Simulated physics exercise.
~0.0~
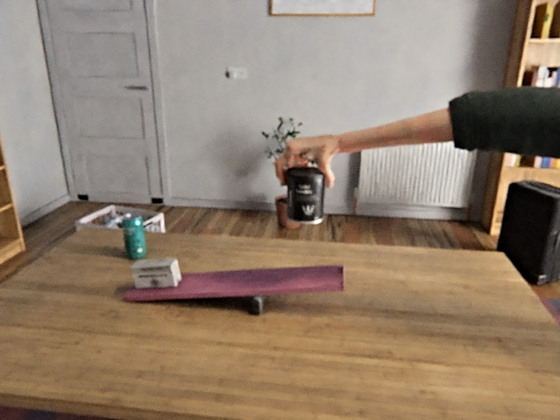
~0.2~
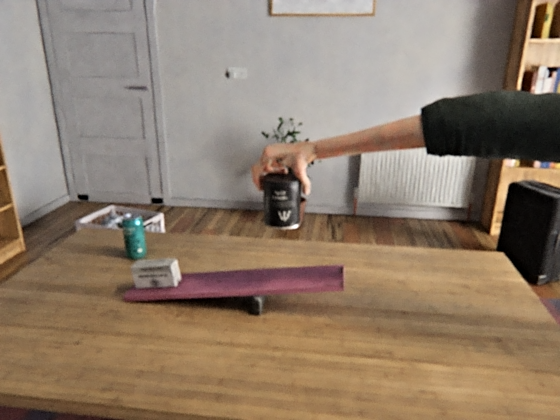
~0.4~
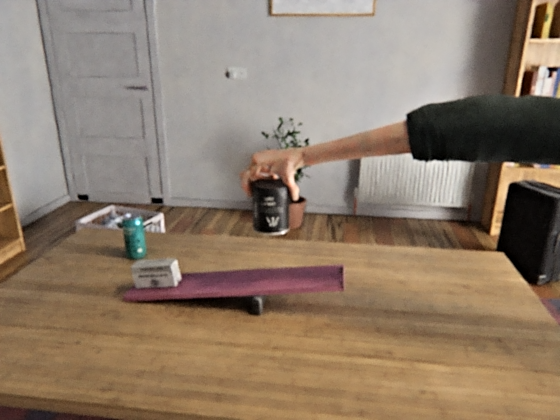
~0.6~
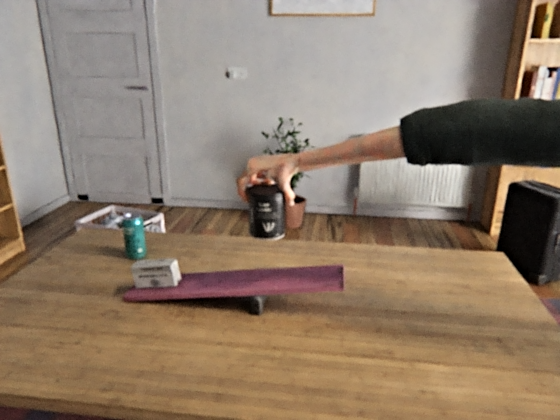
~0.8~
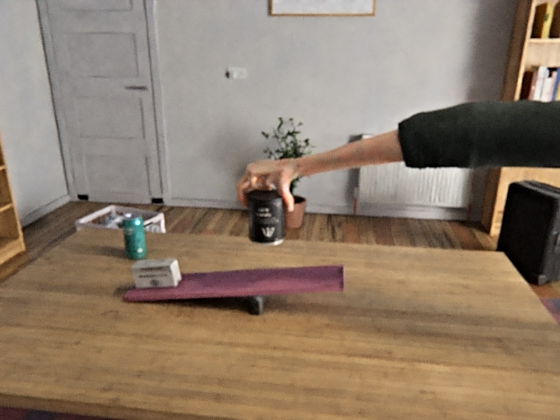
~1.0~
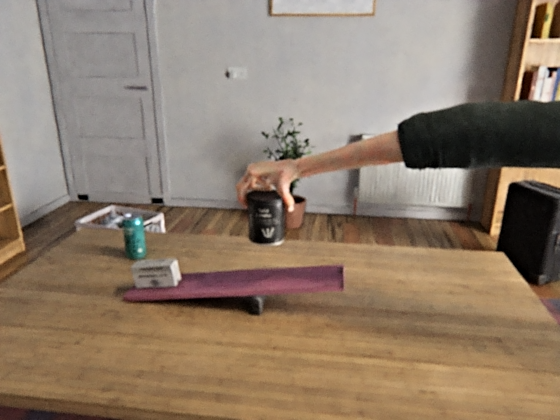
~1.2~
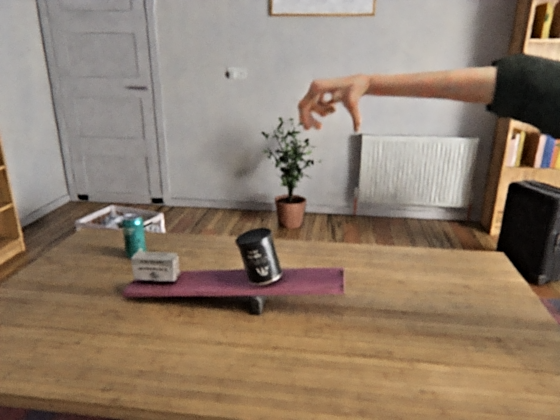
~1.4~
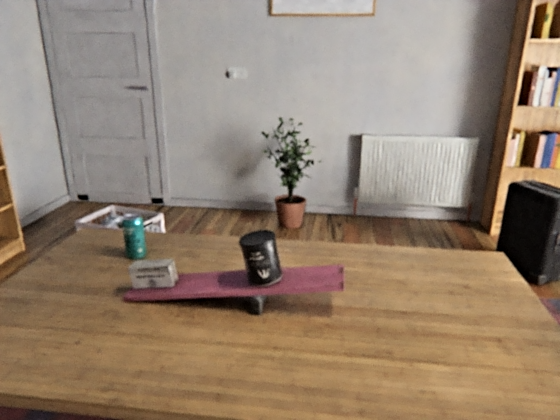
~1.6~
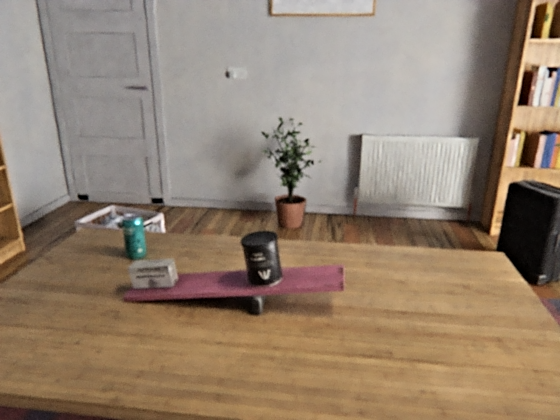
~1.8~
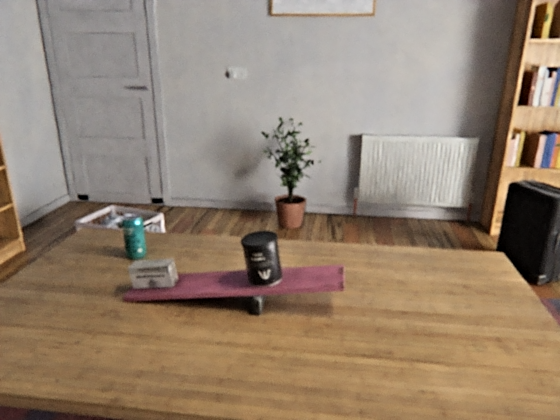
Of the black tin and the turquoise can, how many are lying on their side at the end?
None of them are lying on their side at the end. The turquoise can still stands on the table, and the black tin rests on the plank without toppling.
